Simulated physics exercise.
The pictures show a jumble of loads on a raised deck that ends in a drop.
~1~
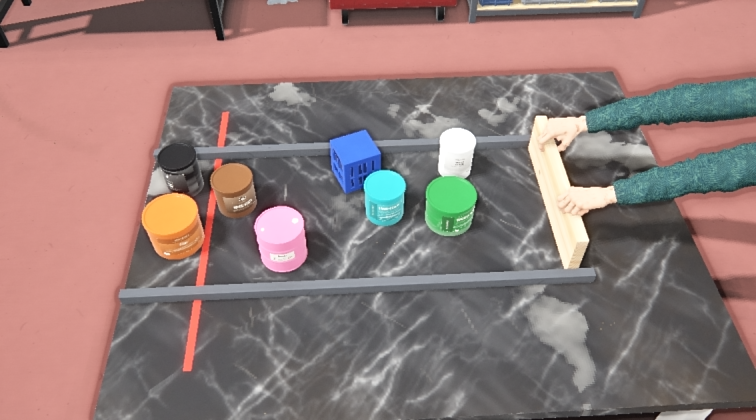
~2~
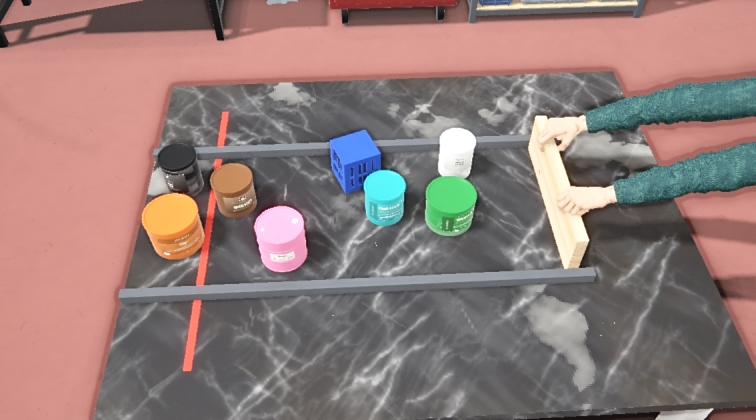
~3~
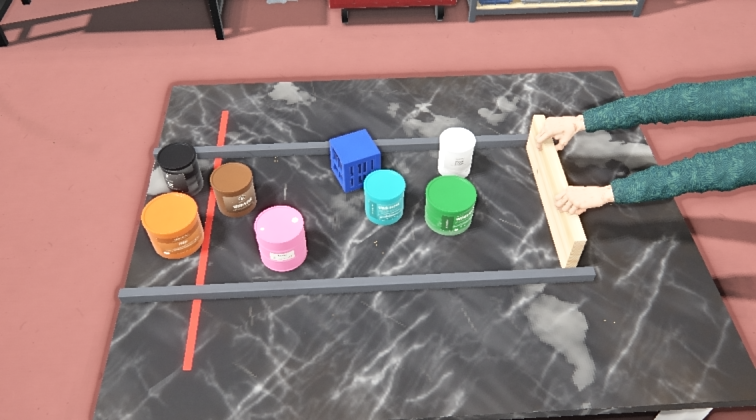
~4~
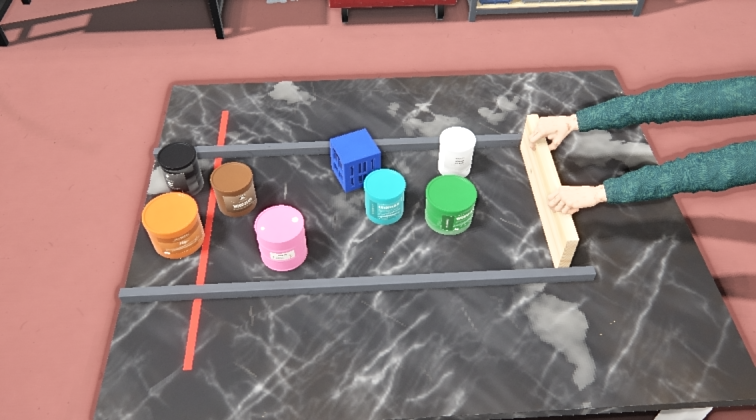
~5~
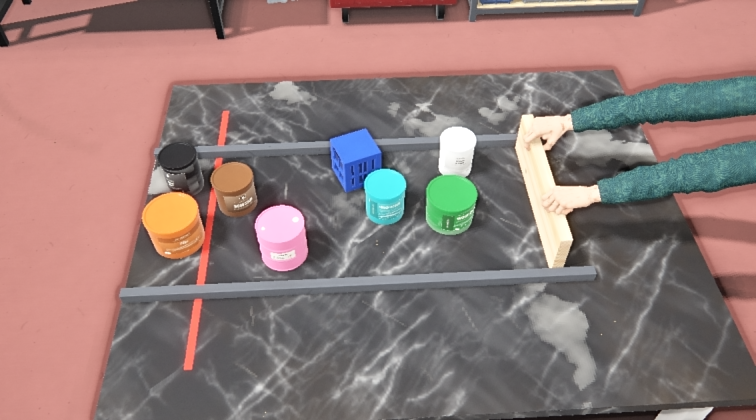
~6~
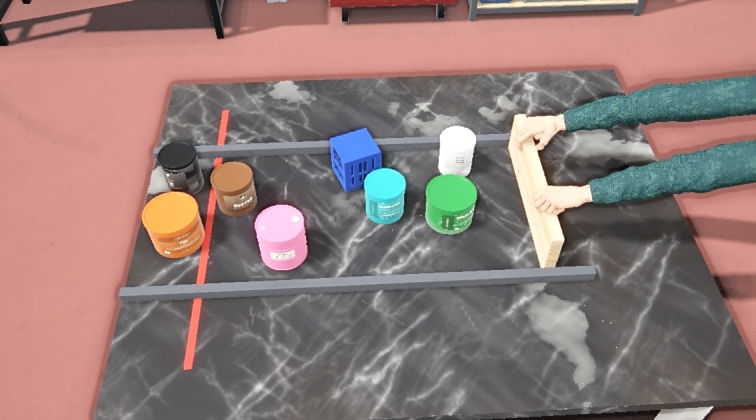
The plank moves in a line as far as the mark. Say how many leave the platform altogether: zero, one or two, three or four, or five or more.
The number that fall off is one or two.
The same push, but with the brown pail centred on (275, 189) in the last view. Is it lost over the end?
The brown pail is kept.
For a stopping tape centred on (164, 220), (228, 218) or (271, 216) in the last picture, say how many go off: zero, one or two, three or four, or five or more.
In that order: Three to four; one to two; none at all.
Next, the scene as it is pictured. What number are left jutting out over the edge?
2 of them.
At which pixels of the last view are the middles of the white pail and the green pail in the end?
The white pail at (197, 159), the green pail at (180, 220).
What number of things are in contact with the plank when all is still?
4 of them.
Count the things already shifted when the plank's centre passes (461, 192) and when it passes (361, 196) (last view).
The counts are 2 and 4.
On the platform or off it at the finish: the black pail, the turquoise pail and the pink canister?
The black pail is lost, the turquoise pail is kept, the pink canister stays on.
Early on, none off yet; black pail at rest near (182, 170); orange pail at rest near (175, 225); brown pail at rest near (235, 190).
A while later, none off yet; black pail travelled a little near (175, 165); orange pail at rest near (174, 226); brown pail travelled about its own width near (187, 192).
Finally, the number that fall off is one or two; lost, orange pail and black pail.
